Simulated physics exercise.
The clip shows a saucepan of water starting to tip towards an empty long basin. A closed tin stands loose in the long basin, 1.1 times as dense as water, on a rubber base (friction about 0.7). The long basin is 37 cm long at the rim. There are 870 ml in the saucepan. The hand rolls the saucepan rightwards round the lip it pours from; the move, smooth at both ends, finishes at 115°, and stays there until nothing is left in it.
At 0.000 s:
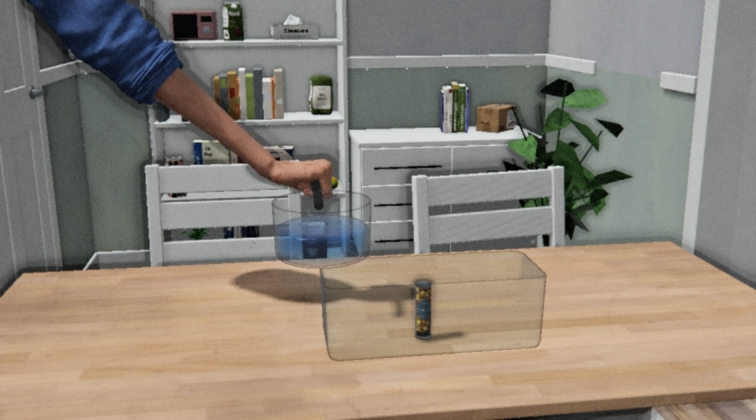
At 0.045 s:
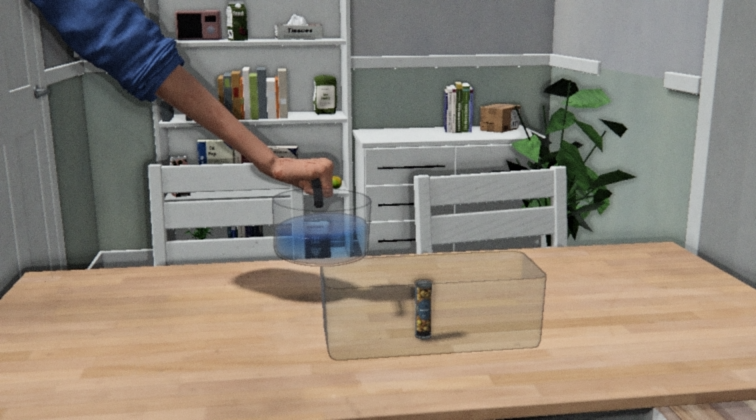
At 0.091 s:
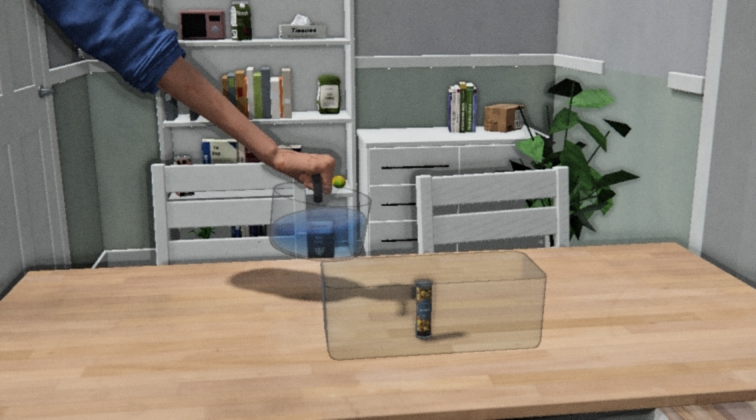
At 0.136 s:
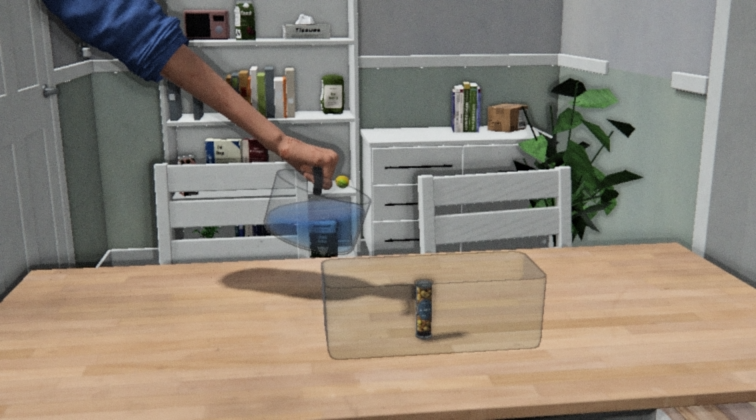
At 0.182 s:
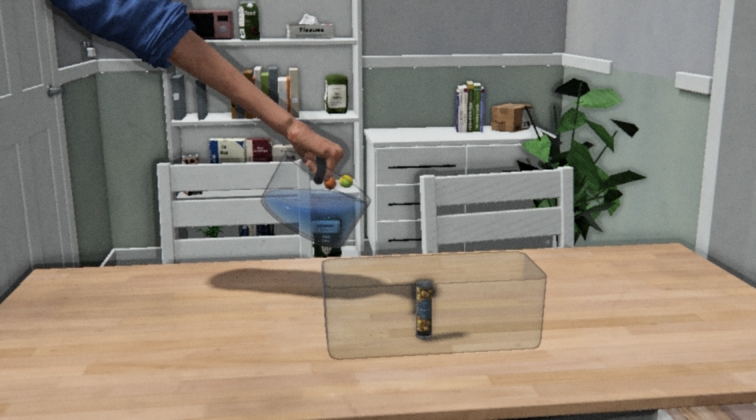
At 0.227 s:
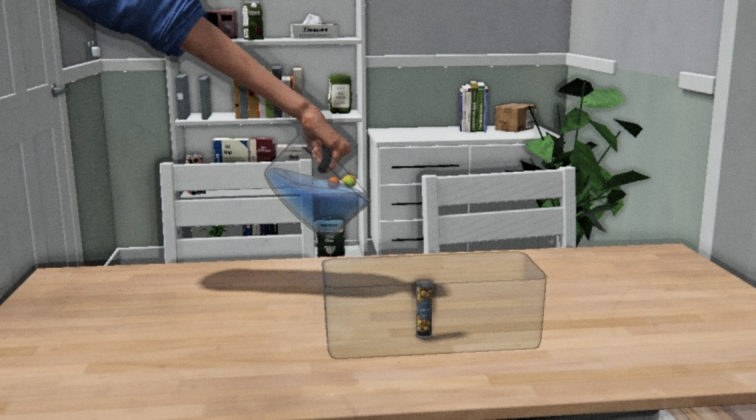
In a dining area with white chairs and shelves, a hand holds a clear saucepan of blue water above an empty long basin with a closed tin standing inside, and smoothly tilts the saucepan rightwards, its left side rising.
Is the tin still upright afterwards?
The tin remains upright.
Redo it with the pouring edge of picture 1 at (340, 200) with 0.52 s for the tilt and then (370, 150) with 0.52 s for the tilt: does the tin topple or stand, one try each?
First it goes over; then it goes over.
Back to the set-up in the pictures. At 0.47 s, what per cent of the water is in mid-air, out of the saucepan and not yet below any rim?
About 46 per cent.
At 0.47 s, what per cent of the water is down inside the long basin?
About 2 per cent.
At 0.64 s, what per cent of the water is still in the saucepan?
Near 5 in a hundred.
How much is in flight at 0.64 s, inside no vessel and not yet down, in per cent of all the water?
Some 16 per cent.
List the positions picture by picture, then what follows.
In the first frame, it leans 0°; its right rim is at (370, 200); the water meets the walls at (276, 228) and (368, 224); the long basin's rim runs from (322, 275) to (534, 264); the tin's top is at (423, 286).
In the second frame, it leans 2°; its right rim is at (370, 200); the water meets the walls at (275, 227) and (367, 221).
In the third frame, it leans 9°; its right rim is at (370, 200); the water meets the walls at (272, 223) and (366, 214).
In the fourth frame, it leans 18°; its right rim is at (370, 201); the water meets the walls at (267, 213) and (365, 207).
In the fifth frame, it leans 31°; its right rim is at (370, 201); the water meets the walls at (264, 194) and (365, 200).
In the sixth frame, it leans 46°; its right rim is at (369, 201); the water meets the walls at (267, 169) and (368, 195).
Then, 0.47 s in, the tilt is 112° and 52 per cent is still to pour; the tin stands where it began.
Then, 0.64 s in, the tilt is 115° and 5 per cent is still to pour; the tin stands where it began.
Then, 0.82 s in, the tilt is 115° and 0 per cent is still to pour; the tin stands where it began.
Then, 1.02 s in, the tilt is 115° and 2 per cent is still to pour; the tin stands where it began.
Finally, the tin stands where it began.
